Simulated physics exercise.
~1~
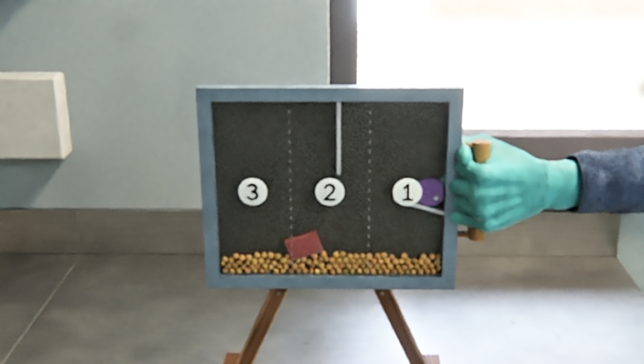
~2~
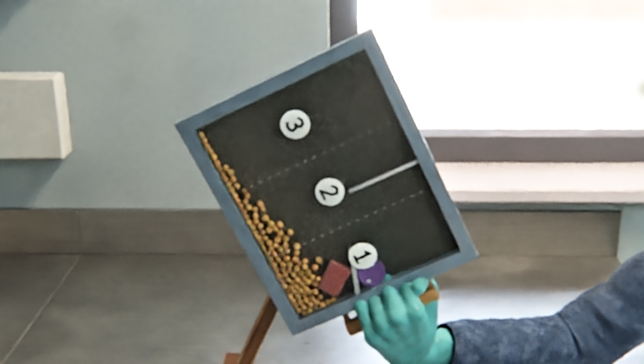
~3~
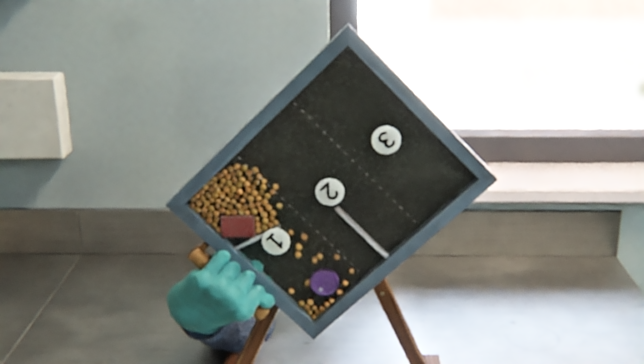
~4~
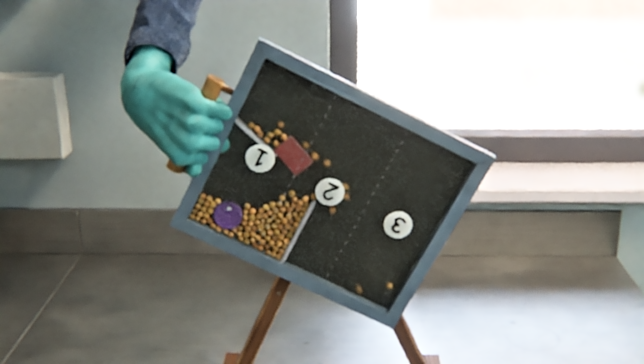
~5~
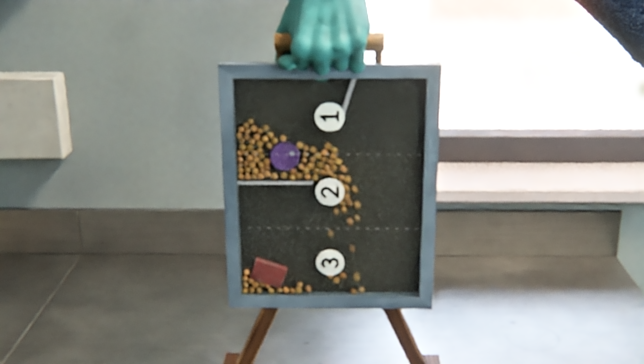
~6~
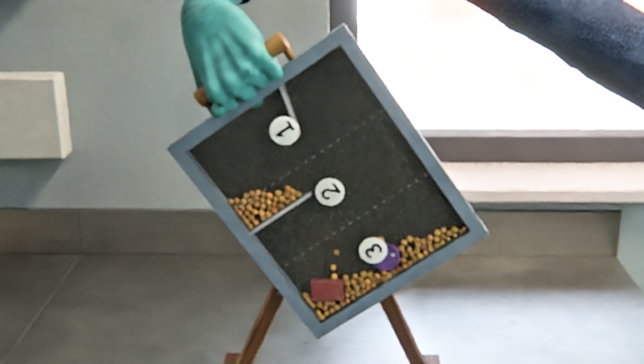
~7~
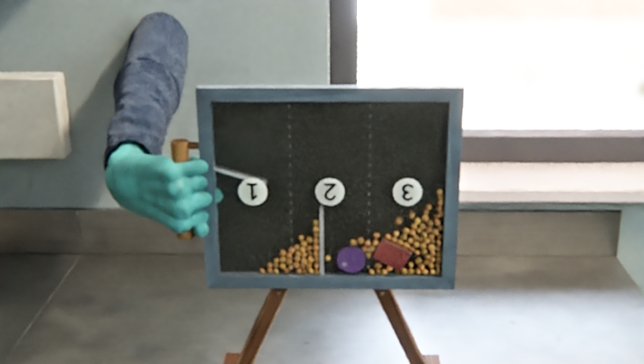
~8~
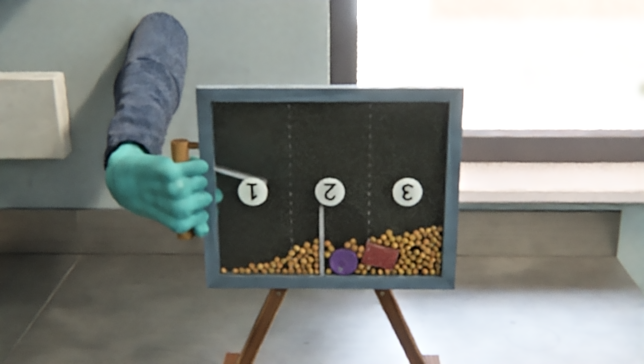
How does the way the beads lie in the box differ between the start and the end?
At the start the beads lie in a low, fairly even layer along the bottom. At the end they lie unevenly, heaped higher toward the right, so the middle of the beads sits slightly higher than before.
